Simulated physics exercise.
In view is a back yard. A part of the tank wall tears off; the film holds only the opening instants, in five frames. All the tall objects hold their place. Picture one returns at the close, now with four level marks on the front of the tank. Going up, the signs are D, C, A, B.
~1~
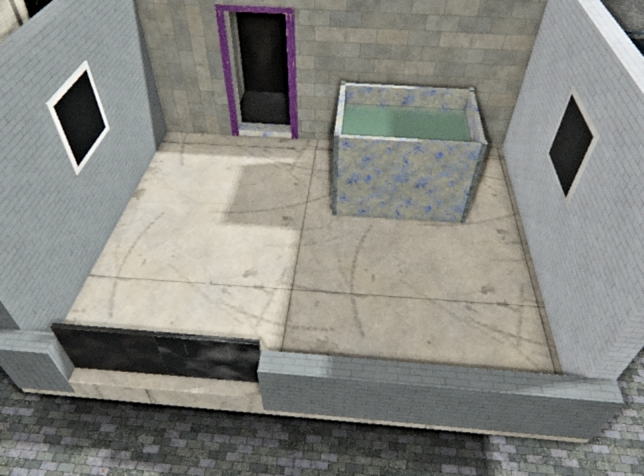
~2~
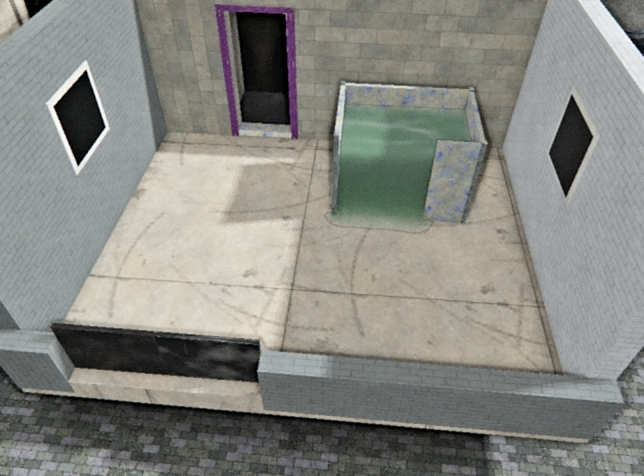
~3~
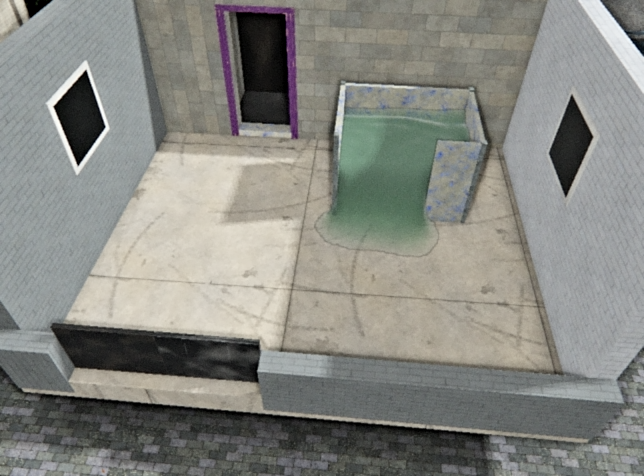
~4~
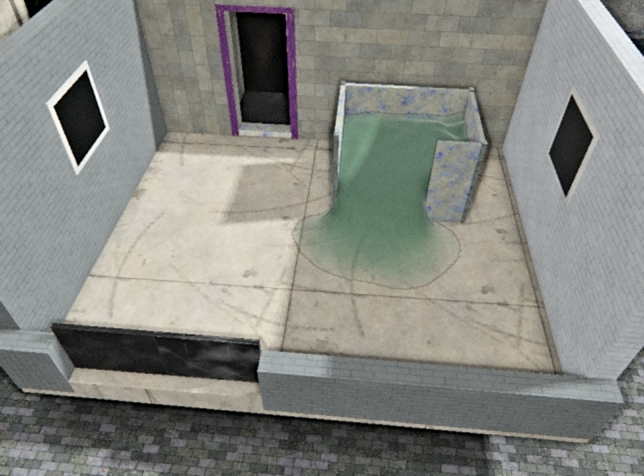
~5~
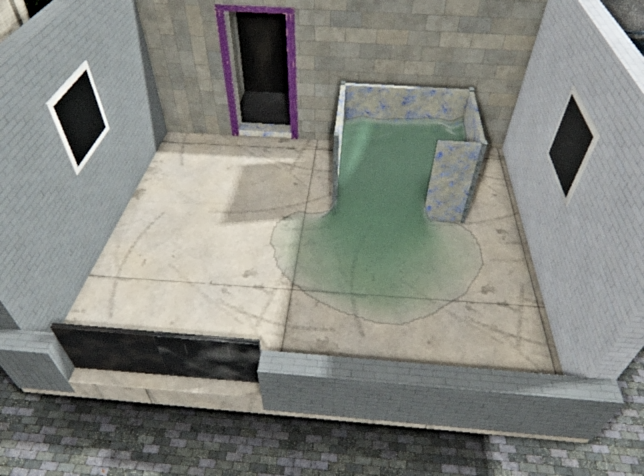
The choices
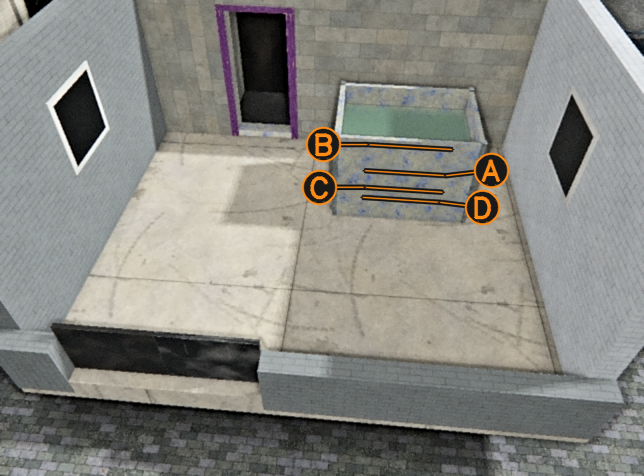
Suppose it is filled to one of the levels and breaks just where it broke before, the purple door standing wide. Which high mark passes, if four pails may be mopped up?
A will do.
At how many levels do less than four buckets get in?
Three of the four.
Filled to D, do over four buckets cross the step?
No, not at all.
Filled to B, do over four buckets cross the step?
Yes, that goes wrong.
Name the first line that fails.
The answer is B.
On the marked copy, A at (405, 173); B at (409, 147); C at (402, 189); D at (401, 199); from the bottom up D, C, A, B.
Choosing A, a splash gets over, under a bucket.
Choosing B, about 8 bucketfuls get in.
Choosing C, nothing gets over.
Choosing D, nothing gets over.
